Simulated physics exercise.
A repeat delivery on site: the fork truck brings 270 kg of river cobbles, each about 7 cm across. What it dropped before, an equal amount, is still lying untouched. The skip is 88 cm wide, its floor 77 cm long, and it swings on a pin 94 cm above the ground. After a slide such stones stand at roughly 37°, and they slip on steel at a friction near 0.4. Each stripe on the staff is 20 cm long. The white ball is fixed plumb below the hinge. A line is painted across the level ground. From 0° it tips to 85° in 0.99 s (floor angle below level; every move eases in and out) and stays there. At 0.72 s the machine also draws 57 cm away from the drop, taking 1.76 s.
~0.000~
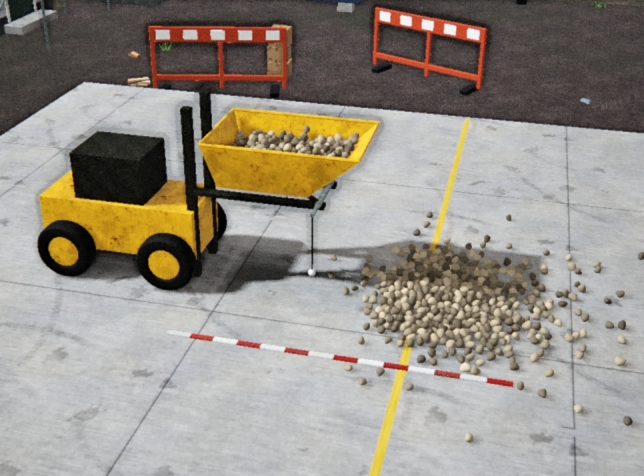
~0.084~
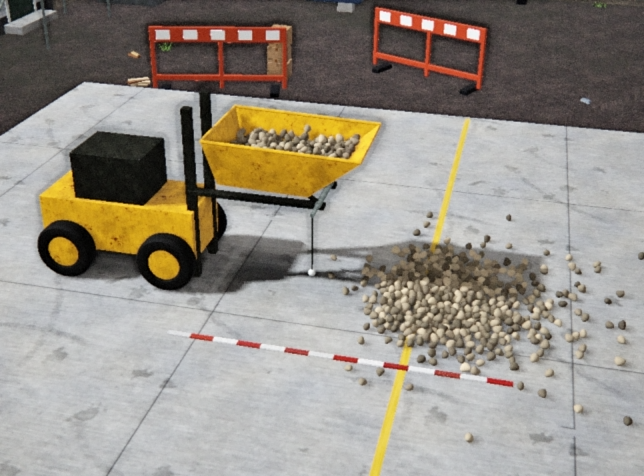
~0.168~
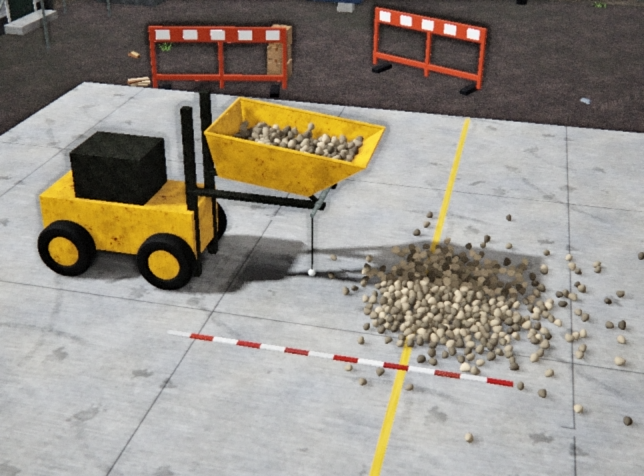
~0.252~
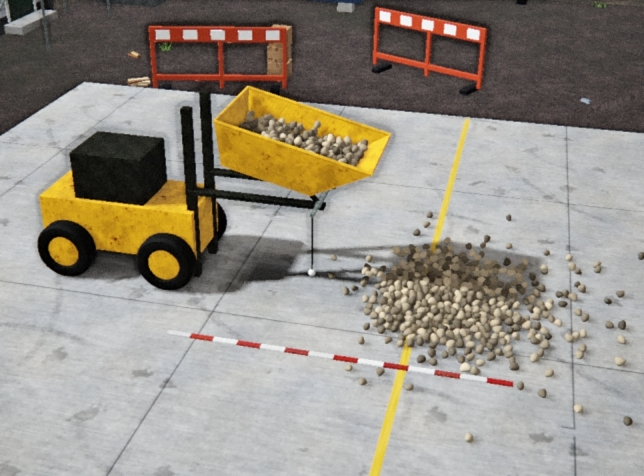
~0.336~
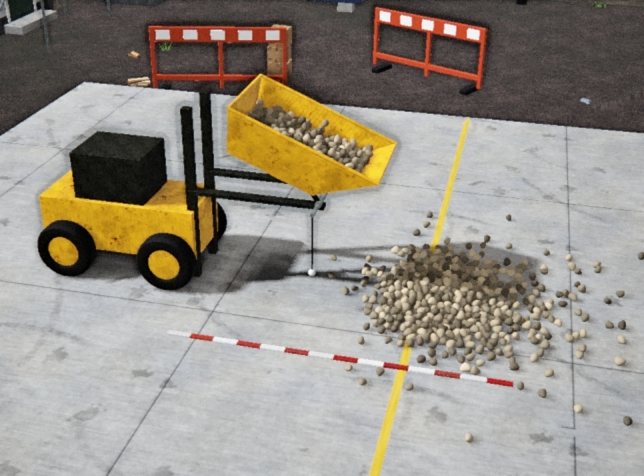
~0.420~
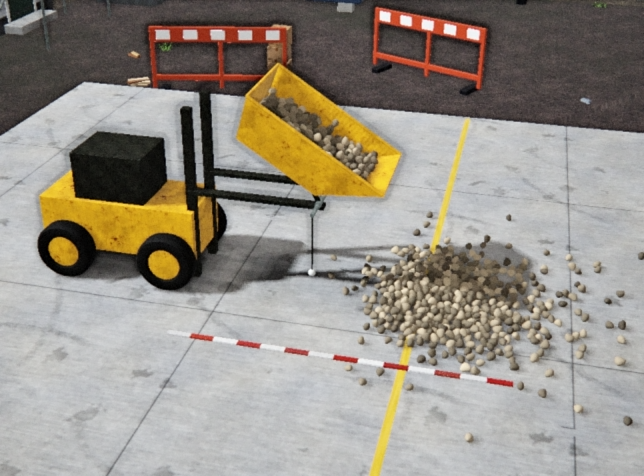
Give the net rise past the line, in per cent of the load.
Some 65 per cent is added.
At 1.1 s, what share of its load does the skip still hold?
It holds some 40 per cent.
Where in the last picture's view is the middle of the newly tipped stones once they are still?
Their middle is at about (437, 290).
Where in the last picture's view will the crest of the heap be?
Around (430, 278).
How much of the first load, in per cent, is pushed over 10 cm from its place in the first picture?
About 30 per cent.
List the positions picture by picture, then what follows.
In the first picture, the skip is at 0°, its lip at (359, 162); the top of the load is at (340, 142). The earlier load is highest near (427, 289), 15 cm above ground level, 27 % short of the line, 72 % past the line.
In the second picture, lip at (361, 163), floor tilted 2°, highest stones at (321, 142); the stones move at 0.3 m/s on average.
In the third picture, lip at (366, 167), floor tilted 7°, highest stones at (271, 131); the stones move at 0.6 m/s on average.
In the fourth picture, lip at (372, 175), floor tilted 14°, highest stones at (261, 122); the stones move at 0.8 m/s on average.
In the fifth picture, the skip is at 23°, its lip at (379, 184); the top of the load is at (264, 112); the stones move at 1.0 m/s on average.
In the sixth picture, lip at (384, 196), floor tilted 33°, highest stones at (271, 102); the stones move at 1.1 m/s on average.
After 0.7 s the floor is at 71°; in per cent of one load, 100 in the skip, 27 short of the line, 72 past the line; the foremost stones are past the picture's edge.
After 1.1 s the floor is at 85°; in per cent of one load, 39 in the skip, 76 short of the line, 86 past the line; the foremost stones are past the picture's edge.
After 2.9 s the floor is at 85°; in per cent of one load, 0 in the skip, 62 short of the line, 138 past the line; the foremost stones are past the picture's edge.
After 5.2 s the floor is at 85°; in per cent of one load, 0 in the skip, 62 short of the line, 138 past the line; the foremost stones are past the picture's edge. Net gain past the line, 65.
